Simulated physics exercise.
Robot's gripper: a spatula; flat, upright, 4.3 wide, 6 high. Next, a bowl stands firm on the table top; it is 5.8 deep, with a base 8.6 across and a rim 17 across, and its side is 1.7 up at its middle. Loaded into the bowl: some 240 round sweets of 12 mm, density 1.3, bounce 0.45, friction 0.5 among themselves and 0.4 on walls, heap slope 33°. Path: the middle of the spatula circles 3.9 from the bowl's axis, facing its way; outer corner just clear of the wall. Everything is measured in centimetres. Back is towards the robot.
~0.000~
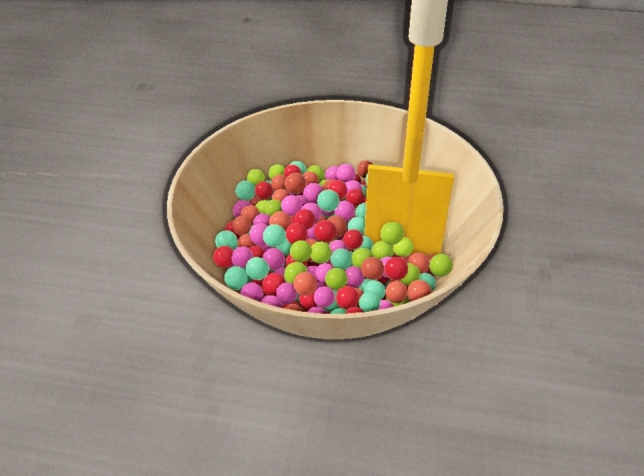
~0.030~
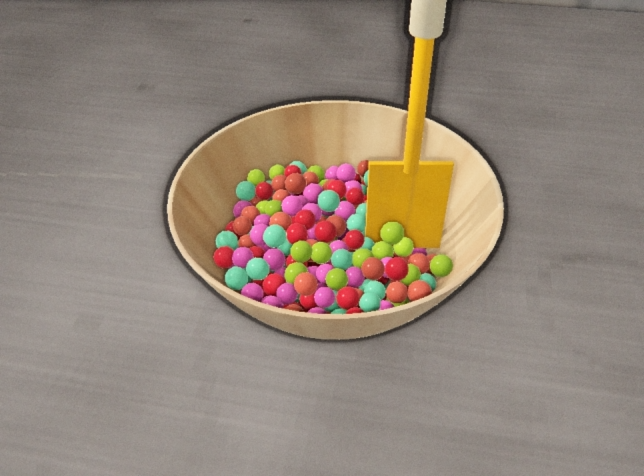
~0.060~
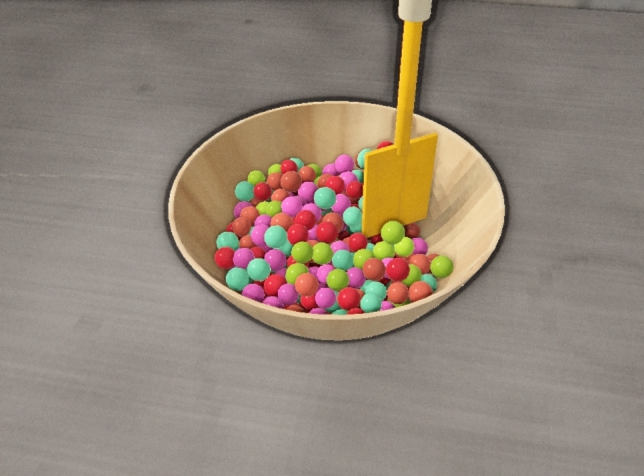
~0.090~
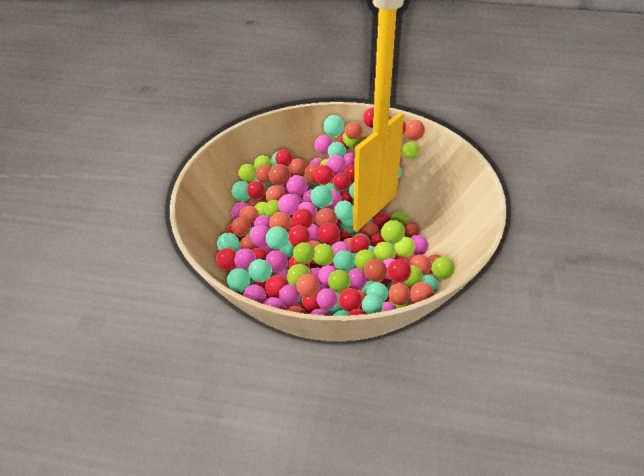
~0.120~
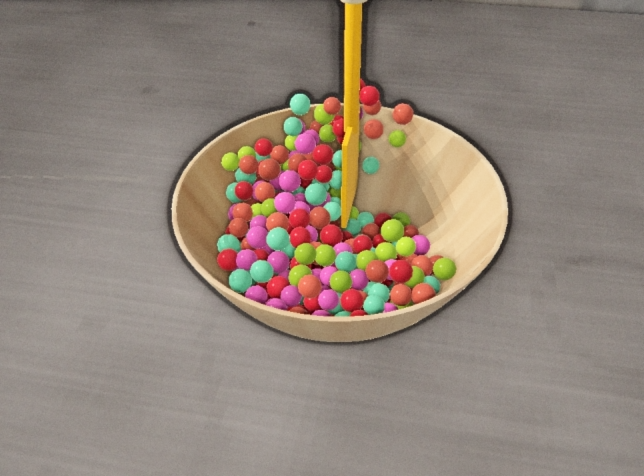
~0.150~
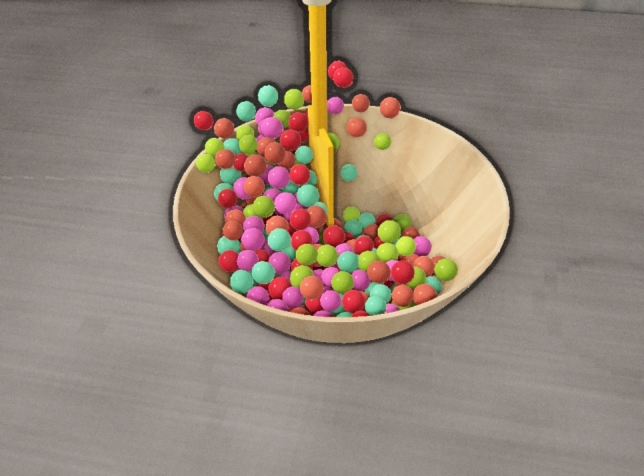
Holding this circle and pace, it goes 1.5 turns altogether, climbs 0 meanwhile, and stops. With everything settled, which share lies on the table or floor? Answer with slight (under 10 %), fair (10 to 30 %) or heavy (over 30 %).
Heavy.
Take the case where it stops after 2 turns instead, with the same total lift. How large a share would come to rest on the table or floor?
In that case some 45 per cent.
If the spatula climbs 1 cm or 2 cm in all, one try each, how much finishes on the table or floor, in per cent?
35 and 30 %.
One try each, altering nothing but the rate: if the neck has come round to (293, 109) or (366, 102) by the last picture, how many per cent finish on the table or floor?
Some 50 and 25 per cent respectively.
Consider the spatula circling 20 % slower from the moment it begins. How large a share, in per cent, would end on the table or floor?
That would be some 30 percent.
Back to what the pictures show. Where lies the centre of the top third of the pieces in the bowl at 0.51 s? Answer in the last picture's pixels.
Estimated centre: (352, 143).
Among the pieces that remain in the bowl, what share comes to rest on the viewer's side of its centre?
I'd say around 60 per cent.
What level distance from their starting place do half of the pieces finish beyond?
11 centimetres.
By 0.33 s, 279° round, highest piece 9 above the table; 195 in the bowl, 19 on the table or floor, 26 in flight or on the tool.
By 0.51 s, 81° round, highest piece 8 above the table; 157 in the bowl, 68 on the table or floor, 15 in flight or on the tool.
By 0.80 s, 180° round, highest piece 5 above the table; 142 in the bowl, 98 on the table or floor.
By 1.50 s, 180° round, highest piece 5 above the table; 142 in the bowl, 98 on the table or floor.
Final count, 142 in the bowl, 98 on the table or floor. That is 41 % on the table or floor.
